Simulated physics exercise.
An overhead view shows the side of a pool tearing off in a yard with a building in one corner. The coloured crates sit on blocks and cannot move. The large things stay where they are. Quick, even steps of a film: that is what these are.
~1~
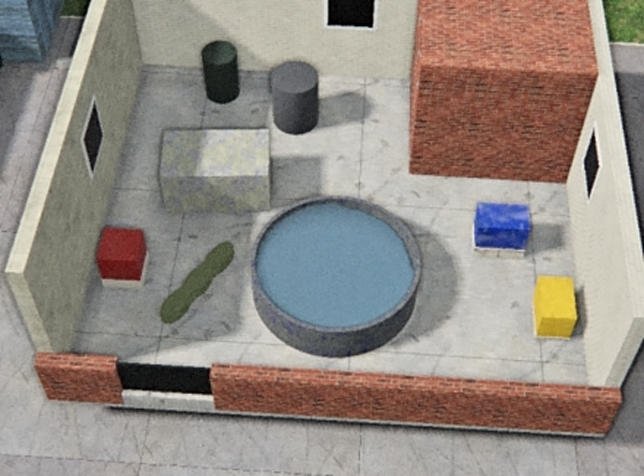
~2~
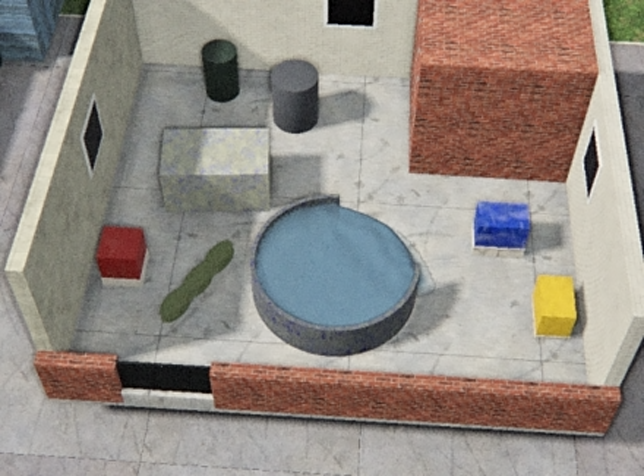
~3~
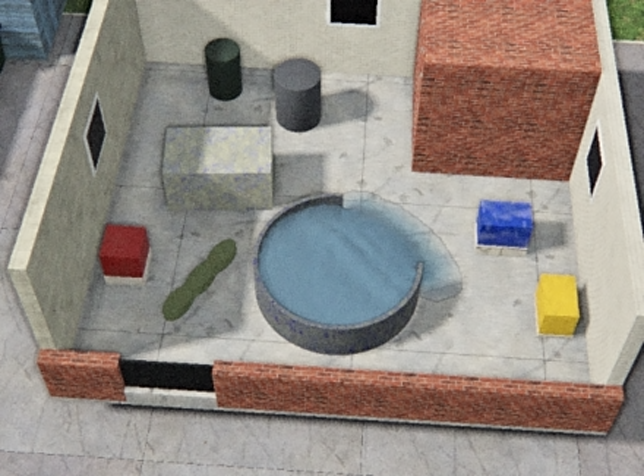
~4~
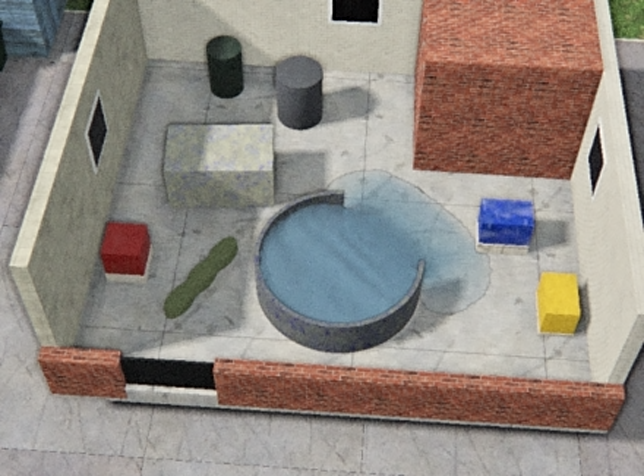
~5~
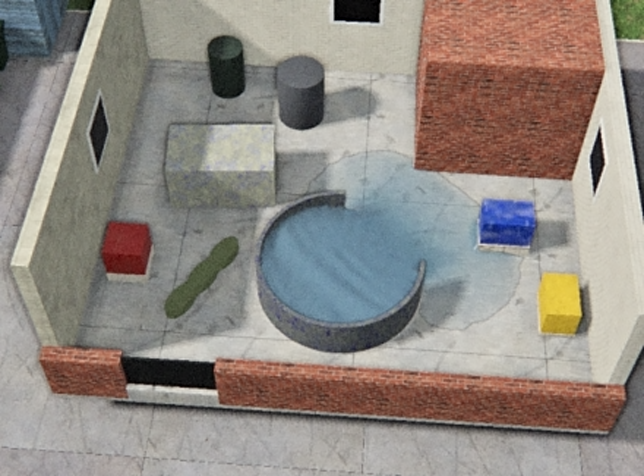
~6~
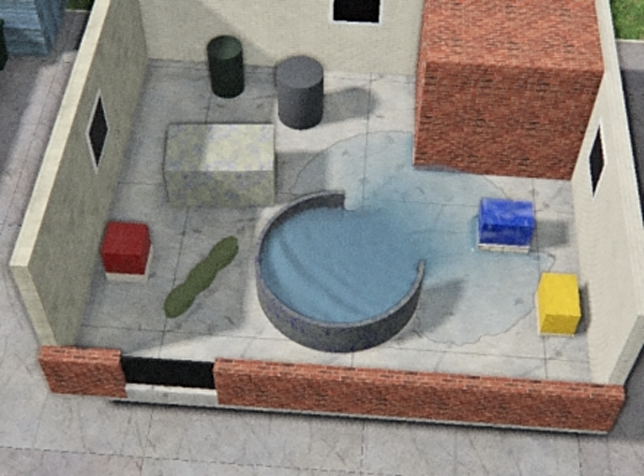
Water pours from a round grey pool as its far right side opens, spreading over the paving of a walled yard seen from above. A red box and green hedge sit left of the pool, a pale block and two cylinders behind, blue and yellow boxes right, and a brick building in the far right corner. The thin sheet widens past the blue box and toward the building, while the view shifts very slightly.
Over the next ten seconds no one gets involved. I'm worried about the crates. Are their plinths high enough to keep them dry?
I expect the red crate to stay untouched; I expect the blue crate to be touched by the water; I expect the yellow crate to be touched by the water.
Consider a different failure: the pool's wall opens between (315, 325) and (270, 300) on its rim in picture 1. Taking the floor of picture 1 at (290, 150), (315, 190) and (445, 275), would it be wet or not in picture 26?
Okay, the first is left untouched, the next is left untouched, and the last is left untouched.
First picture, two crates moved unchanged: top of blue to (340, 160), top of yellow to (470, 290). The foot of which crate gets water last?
Last: The crate marked red.
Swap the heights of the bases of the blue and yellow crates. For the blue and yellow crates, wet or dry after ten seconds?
Well, the blue crate gets reached, and the yellow crate gets reached.
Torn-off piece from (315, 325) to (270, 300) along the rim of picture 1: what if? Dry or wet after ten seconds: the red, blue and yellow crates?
In that case the red crate is flooded, the blue crate is never flooded and the yellow crate is flooded.
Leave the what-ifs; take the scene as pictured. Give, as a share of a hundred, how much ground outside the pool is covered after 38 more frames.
Some 80 per cent.
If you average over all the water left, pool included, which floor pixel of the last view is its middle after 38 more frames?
It is around (400, 236).
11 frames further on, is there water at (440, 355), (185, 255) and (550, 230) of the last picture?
Status by point, in sequence: Unwetted; unwetted; waterlogged.
A moment on, water covers 30 % of the floor; the red crate not reached, the blue crate water round its plinth, the yellow crate water round its plinth.
Next, water covers 35 % of the floor; the red crate not reached, the blue crate water round its plinth, the yellow crate water round its plinth.
Then, water covers 50 % of the floor; the red crate not reached, the blue crate water round its plinth, the yellow crate water round its plinth.
Later, water covers 80 % of the floor; the red crate not reached, the blue crate water round its plinth, the yellow crate water round its plinth.
In the end, water covers 100 % of the floor; the red crate stayed above the water, the blue crate was topped, the yellow crate was topped.
